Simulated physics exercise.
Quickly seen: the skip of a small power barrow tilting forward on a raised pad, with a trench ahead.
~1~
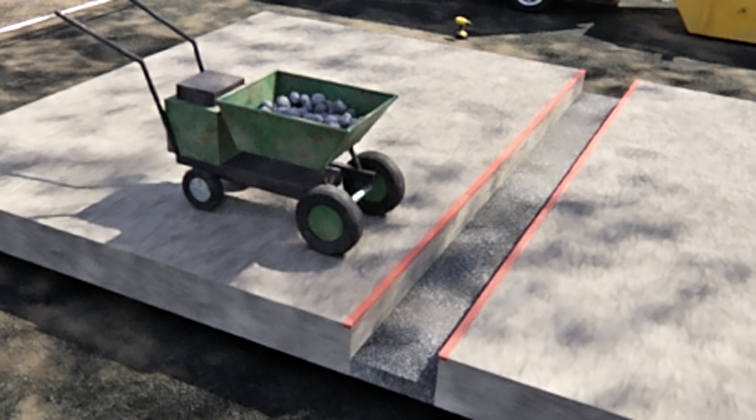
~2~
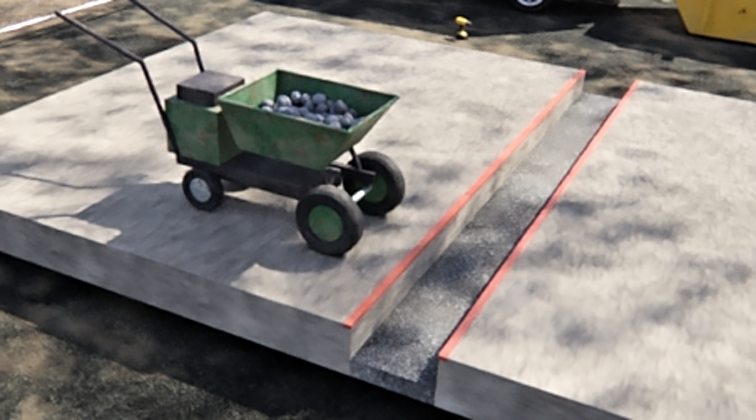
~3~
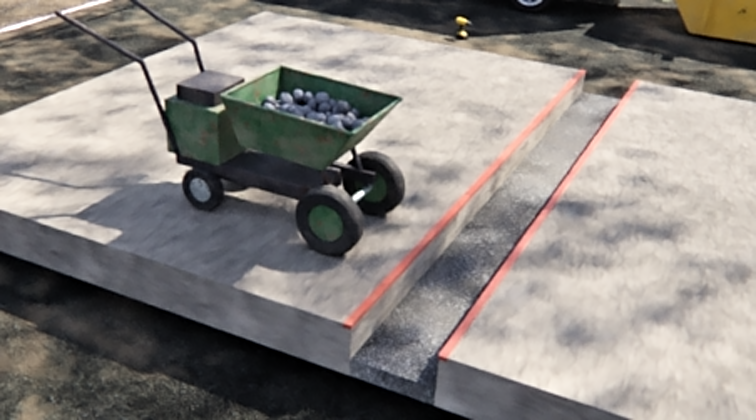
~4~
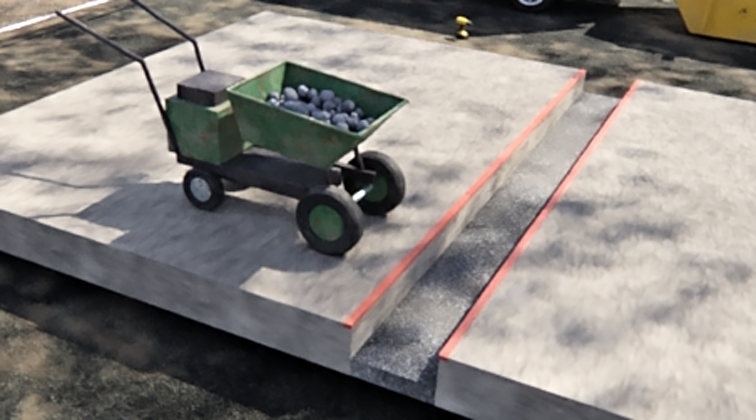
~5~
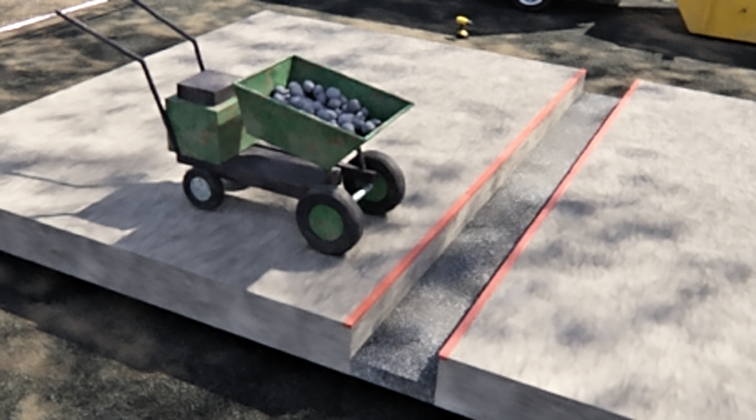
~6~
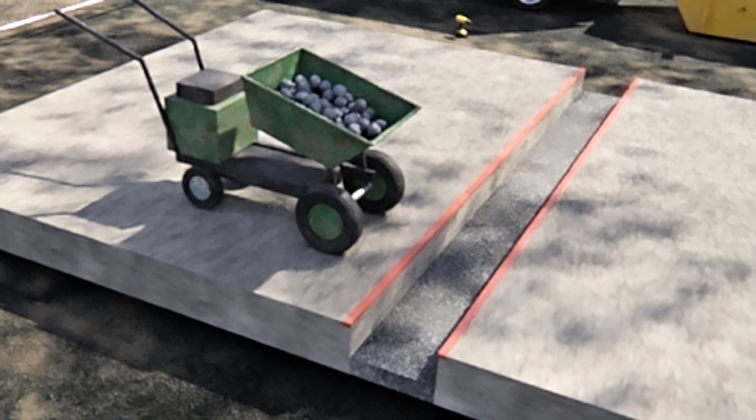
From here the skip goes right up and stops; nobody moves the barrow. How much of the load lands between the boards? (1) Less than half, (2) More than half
(2) More than half.
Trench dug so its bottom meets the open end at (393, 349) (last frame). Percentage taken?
The share comes to around 80 percent.
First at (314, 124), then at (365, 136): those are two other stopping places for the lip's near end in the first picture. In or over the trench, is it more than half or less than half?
At the earlier place the greater portion ends between the edges, at the later place the greater portion.
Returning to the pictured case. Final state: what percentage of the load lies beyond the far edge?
It works out to close to 5 per cent.
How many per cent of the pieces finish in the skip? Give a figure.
0 %, about.
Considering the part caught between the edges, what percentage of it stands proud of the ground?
Estimate: Near 0 per cent.
Soon after the last picture, skip tipped steeply; all in the skip.
A little later, skip tipped right over; most in the skip; a small part in or heaped over the trench; a stray few falling.
Later still, skip tipped right over; a small part in the skip; most in or heaped over the trench; a stray few beyond it.
At rest, skip tipped right over; nearly all in or heaped over the trench; a stray few beyond it.
